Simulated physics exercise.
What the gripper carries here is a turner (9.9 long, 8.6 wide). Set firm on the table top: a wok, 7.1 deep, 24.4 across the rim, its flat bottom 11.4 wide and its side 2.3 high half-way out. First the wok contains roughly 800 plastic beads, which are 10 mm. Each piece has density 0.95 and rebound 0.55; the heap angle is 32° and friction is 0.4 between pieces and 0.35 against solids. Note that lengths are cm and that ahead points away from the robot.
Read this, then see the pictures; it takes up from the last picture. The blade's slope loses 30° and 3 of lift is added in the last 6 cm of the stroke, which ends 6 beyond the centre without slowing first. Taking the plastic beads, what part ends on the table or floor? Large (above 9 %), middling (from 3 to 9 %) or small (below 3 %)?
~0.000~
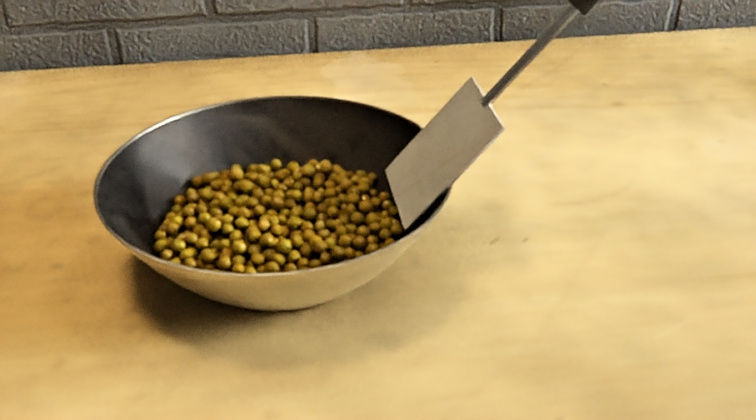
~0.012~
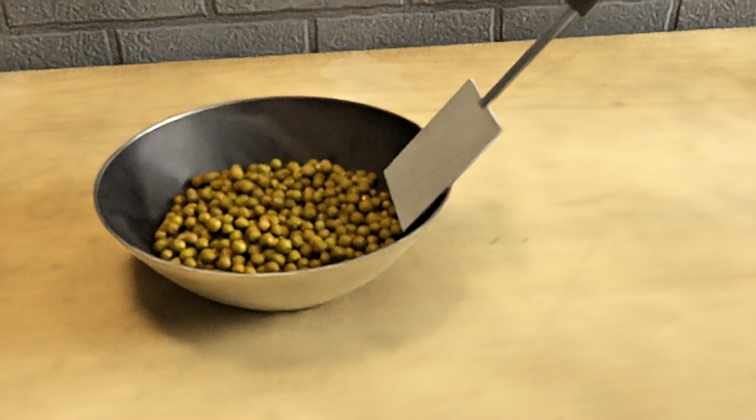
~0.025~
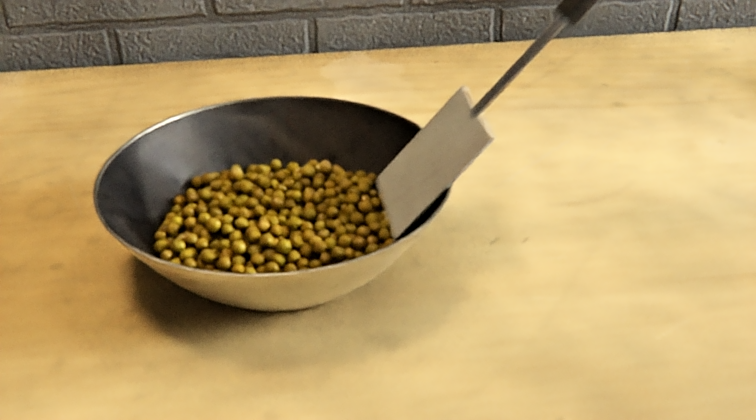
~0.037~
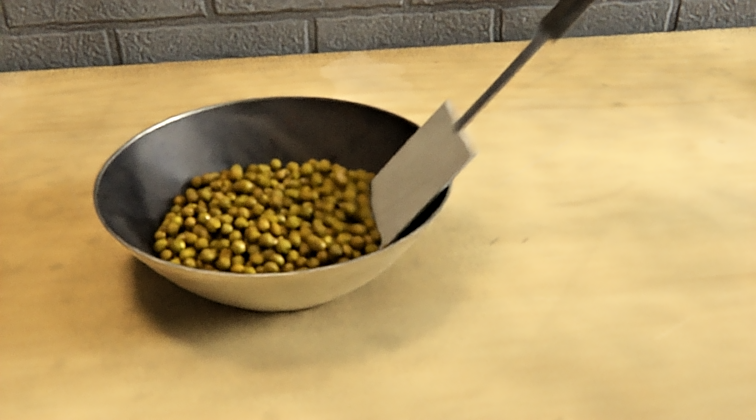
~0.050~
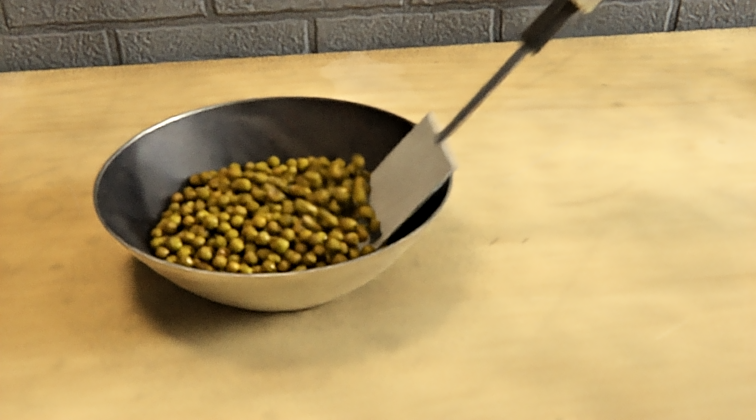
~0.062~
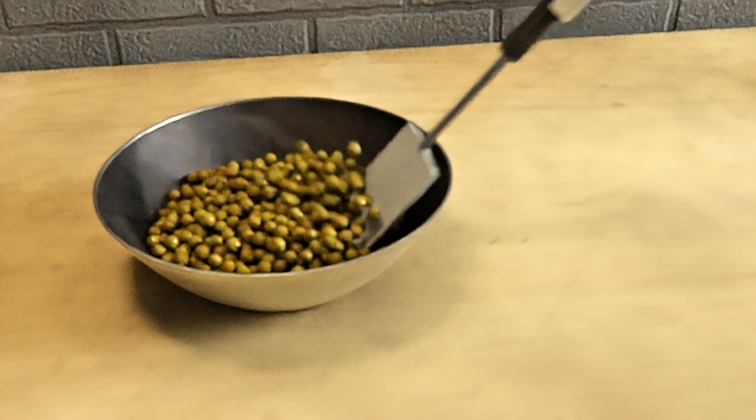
Large; above 9 %.
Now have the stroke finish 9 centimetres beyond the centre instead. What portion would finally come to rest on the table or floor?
Result: Approx. 45 %.
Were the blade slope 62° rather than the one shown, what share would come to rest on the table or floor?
Result, estimated: 20 %.
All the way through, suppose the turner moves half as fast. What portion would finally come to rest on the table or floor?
0 %.
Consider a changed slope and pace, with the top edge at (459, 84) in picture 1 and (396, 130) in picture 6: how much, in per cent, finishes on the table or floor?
Off the vessel, on the table or floor: Some 20 percent.
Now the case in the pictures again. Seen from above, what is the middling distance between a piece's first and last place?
Level distance of roughly 4 cm.
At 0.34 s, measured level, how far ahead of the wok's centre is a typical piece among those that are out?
Distance ahead of centre: Approx. 16 cm.
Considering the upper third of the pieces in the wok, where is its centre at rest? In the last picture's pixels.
Look near (173, 206).
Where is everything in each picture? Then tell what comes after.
In the first frame, turner top edge at (488, 101), sloping 49°; upper third of the load around (278, 219), from x 160 to 395, top at y 165; 800 in the wok.
In the second frame, turner top edge at (486, 103), sloping 49°; upper third of the load around (278, 220), from x 160 to 395, top at y 165.
In the third frame, turner top edge at (477, 111), sloping 49°; upper third of the load around (278, 220), from x 160 to 395, top at y 165.
In the fourth frame, turner top edge at (461, 125), sloping 49°; upper third of the load around (277, 219), from x 160 to 395, top at y 165.
In the fifth frame, turner top edge at (442, 138), sloping 49°; upper third of the load around (284, 214), from x 155 to 395, top at y 160.
In the sixth frame, turner top edge at (424, 146), sloping 49°; upper third of the load around (283, 211), from x 155 to 400, top at y 150; 800 in the wok.
By 0.09 s, sloping 49°, highest piece 10 above the table; 800 in the wok.
By 0.12 s, sloping 38°, highest piece 12 above the table; 800 in the wok.
By 0.34 s, sloping 19°, highest piece 10 above the table; 672 in the wok, 37 on the table or floor, 91 on the blade or in flight.
By 1.39 s, sloping 19°, highest piece 8 above the table; 669 in the wok, 131 on the table or floor.
Final count, 669 in the wok, 131 on the table or floor. That is 16 % on the table or floor.
